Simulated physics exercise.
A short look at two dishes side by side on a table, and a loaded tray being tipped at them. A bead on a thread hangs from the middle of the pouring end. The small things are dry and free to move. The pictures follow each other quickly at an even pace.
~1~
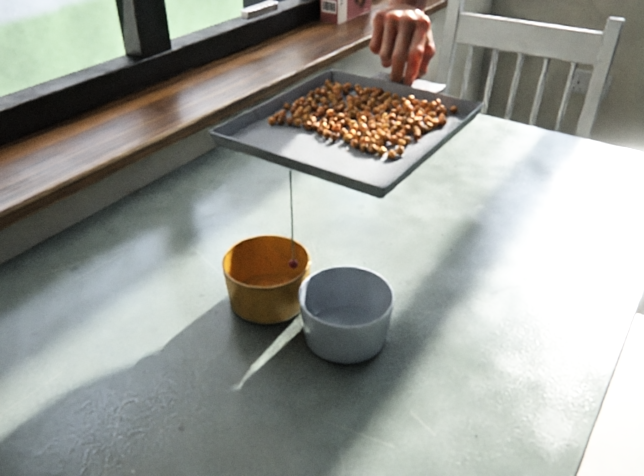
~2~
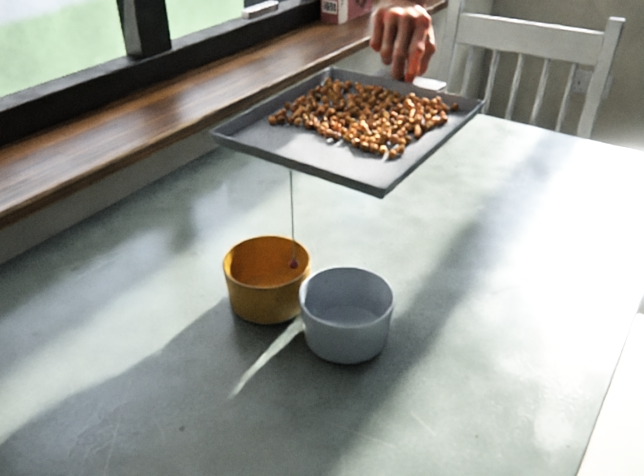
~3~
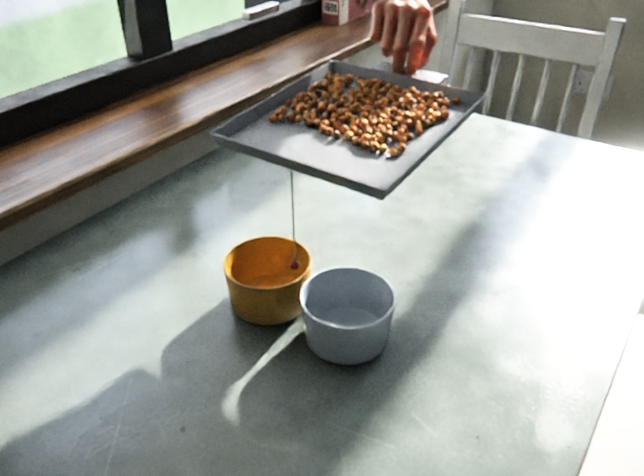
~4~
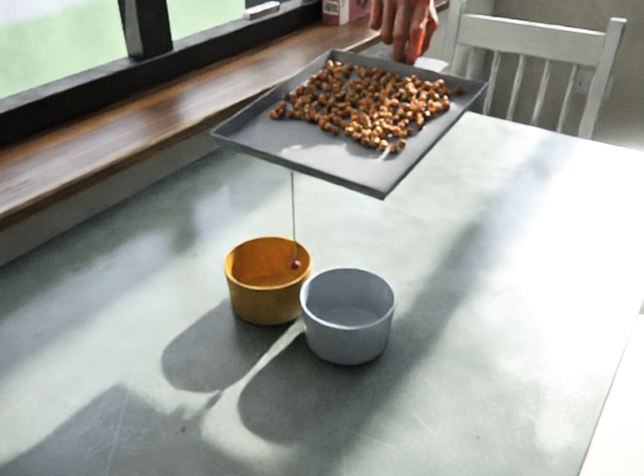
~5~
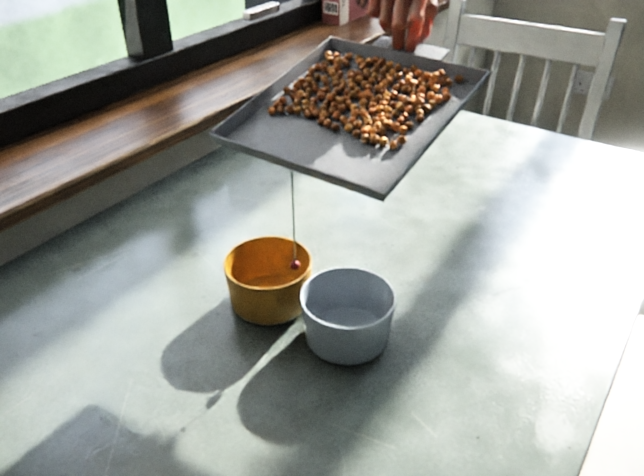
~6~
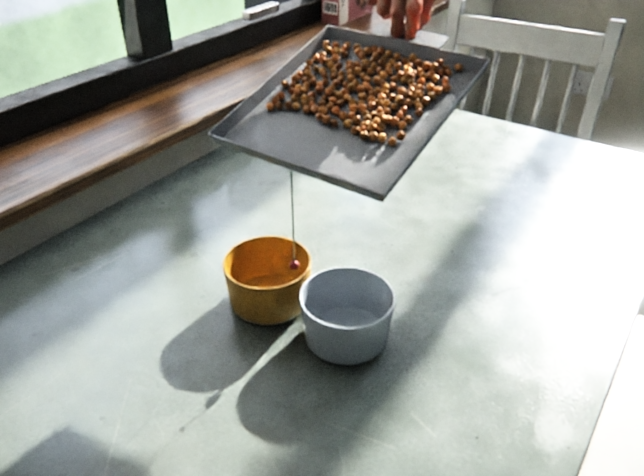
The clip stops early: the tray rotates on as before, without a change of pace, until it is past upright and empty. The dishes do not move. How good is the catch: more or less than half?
They take only the smaller part between them.
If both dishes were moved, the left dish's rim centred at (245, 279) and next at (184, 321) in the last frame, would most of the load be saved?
First most of it, then the smaller part.
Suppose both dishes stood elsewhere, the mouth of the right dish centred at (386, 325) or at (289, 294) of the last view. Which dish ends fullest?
One: Left. Two: Right.
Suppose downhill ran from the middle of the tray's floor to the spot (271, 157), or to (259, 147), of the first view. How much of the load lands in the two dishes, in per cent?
About 40 and 60 per cent.
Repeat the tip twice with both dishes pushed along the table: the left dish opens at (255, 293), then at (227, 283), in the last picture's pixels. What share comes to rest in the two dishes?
Near 80 % and 80 %.
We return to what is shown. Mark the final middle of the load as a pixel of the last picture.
Close to (270, 358).
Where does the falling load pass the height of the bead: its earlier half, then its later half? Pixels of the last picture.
Early half (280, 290), late half (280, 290).
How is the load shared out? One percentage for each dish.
The left dish has 10 per cent, the right dish has 20.
Soon, tray tipped steeply; nearly all on the tray; a stray few outside both; a stray few in the air.
A while on, tray tipped right over; most on the tray; a stray few in the right dish; a small part outside both; a stray few in the air.
Towards the end, tray tipped past a quarter turn; about a quarter in the right dish; a small part in the left dish; most outside both.
Finally, tray tipped past a quarter turn; about a quarter in the right dish; a small part in the left dish; most outside both.
